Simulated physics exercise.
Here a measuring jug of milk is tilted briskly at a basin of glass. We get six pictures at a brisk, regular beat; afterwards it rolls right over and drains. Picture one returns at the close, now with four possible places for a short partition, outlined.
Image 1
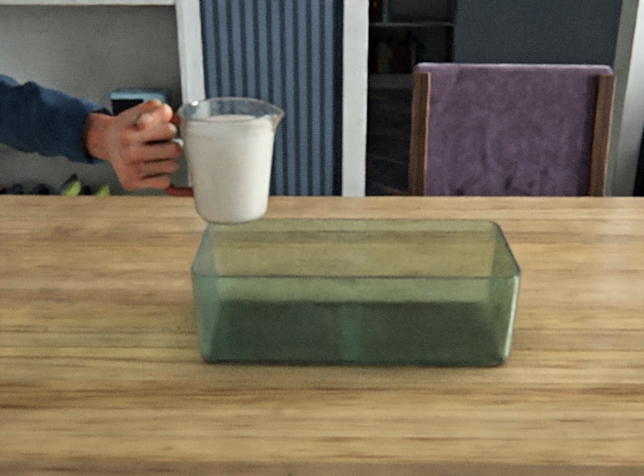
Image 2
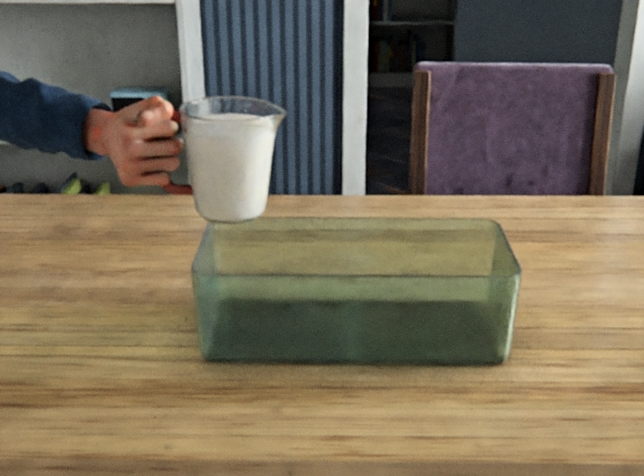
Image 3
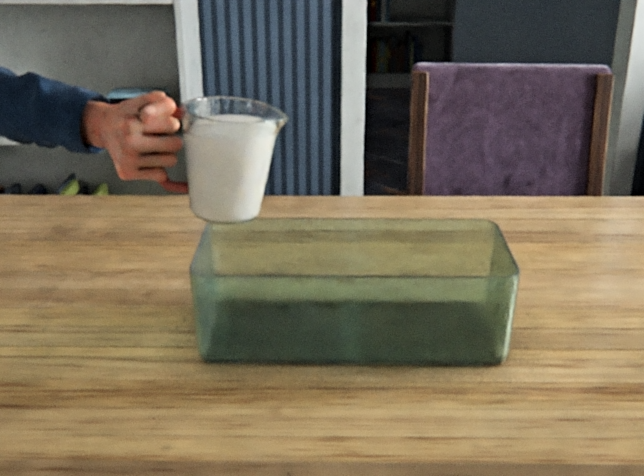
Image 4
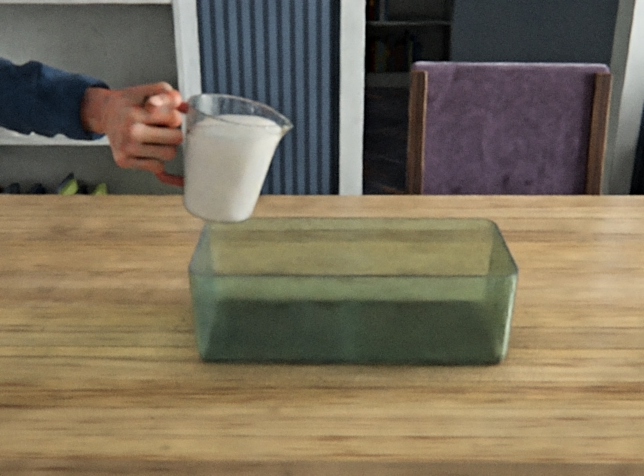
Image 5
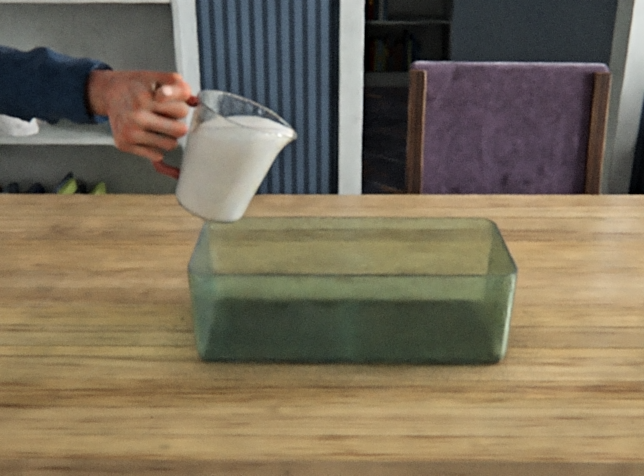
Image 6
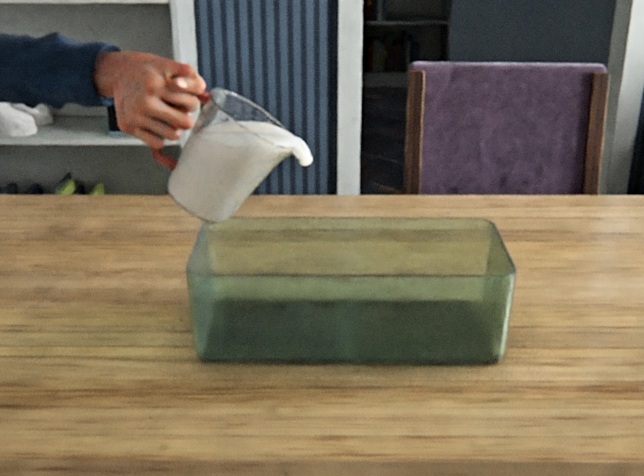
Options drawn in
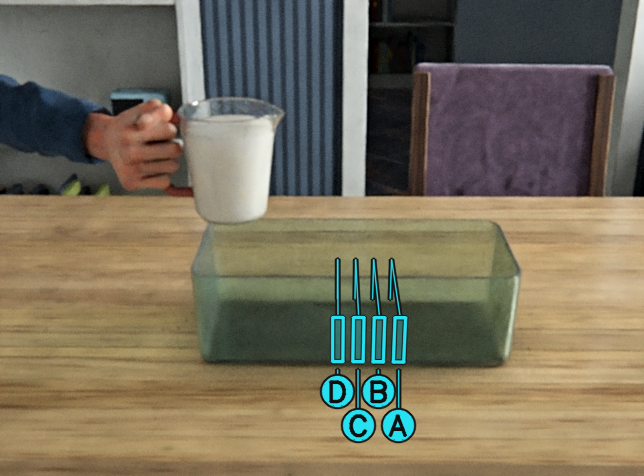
A glass measuring jug of milk, held by a hand above a clear basin on a wooden table, stayed upright briefly, then tilted to the right until milk began slipping over its lip.
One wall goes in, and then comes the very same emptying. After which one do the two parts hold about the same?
It is D.
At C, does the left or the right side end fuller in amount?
More ends on the left.
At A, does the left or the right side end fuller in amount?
The left one.
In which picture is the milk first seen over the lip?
Picture 6.
On the marked copy, A at (398, 369); B at (378, 369); C at (358, 369); D at (337, 369).
If A is chosen, about 95 % ends left of the wall and 4 % right of it.
If B is chosen, about 95 % ends left of the wall and 3 % right of it.
If C is chosen, about 80 % ends left of the wall and 19 % right of it.
If D is chosen, about 48 % ends left of the wall and 52 % right of it.
